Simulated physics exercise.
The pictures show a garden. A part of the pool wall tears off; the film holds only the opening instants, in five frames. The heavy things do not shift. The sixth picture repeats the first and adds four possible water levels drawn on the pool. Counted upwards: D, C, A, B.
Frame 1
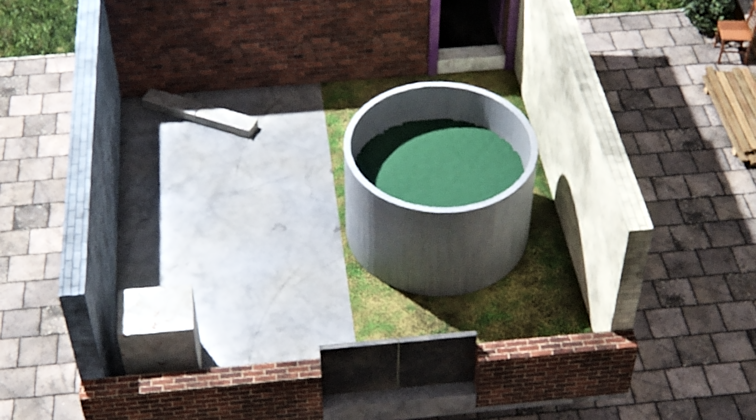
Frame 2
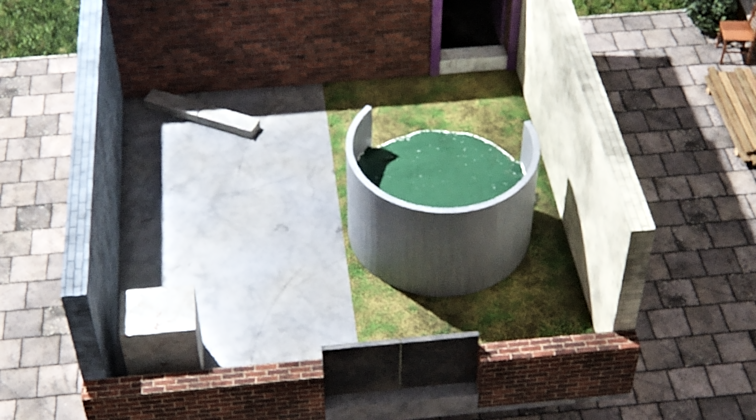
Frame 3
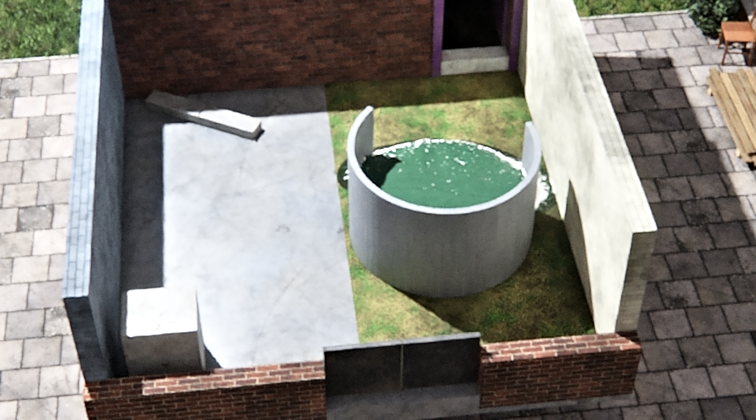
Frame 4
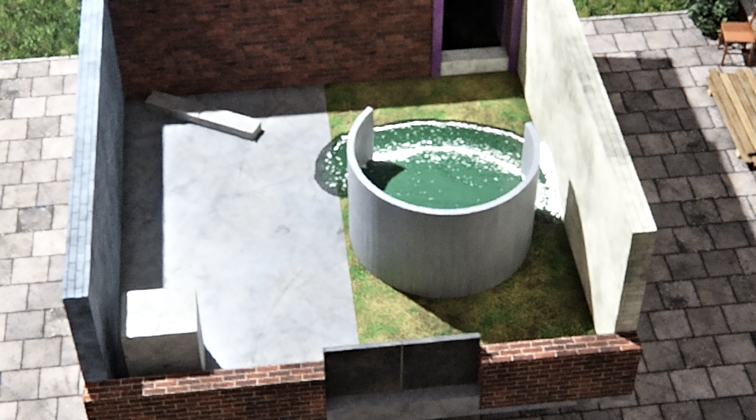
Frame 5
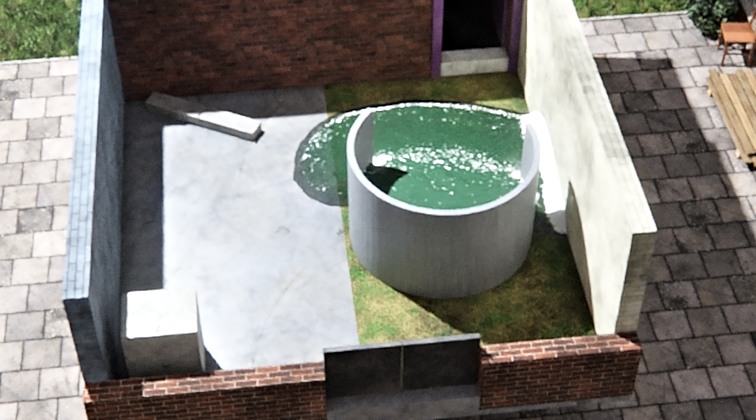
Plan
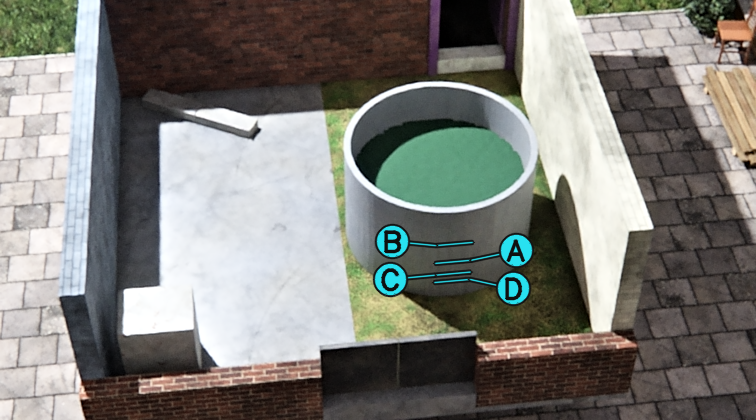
In a walled garden, the back of a round grey pool was suddenly gone, and its green water poured out behind it, spreading across the grass and left onto the pale paving.
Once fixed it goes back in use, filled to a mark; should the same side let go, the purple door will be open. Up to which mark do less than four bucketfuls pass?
C is the one.
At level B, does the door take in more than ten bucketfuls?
Yes, clearly.
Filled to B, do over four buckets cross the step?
Yes.
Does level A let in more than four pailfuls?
Yes, it does.
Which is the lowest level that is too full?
It is A.
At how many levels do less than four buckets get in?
Two.
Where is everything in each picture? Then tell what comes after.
The first frame shows water in the pool at rest, its middle at (439, 176); foot of the purple doorway at (471, 71); shut gate at (398, 347).
In the second frame, water covers 3 % of the ground, its front hidden from here.
The third frame shows front seen at (553, 194), 7 % of the ground wet.
The fourth frame shows front seen at (322, 166), 13 % of the ground wet.
The fifth frame shows front seen at (301, 155), 19 % of the ground wet.
On the marked copy, A at (453, 261); B at (454, 244); C at (452, 273); D at (452, 280); from the bottom up D, C, A, B.
With A, about 9 bucketfuls get in.
With B, dozens of bucketfuls pour in.
With C, a splash gets over, under a bucket.
With D, nothing gets over.
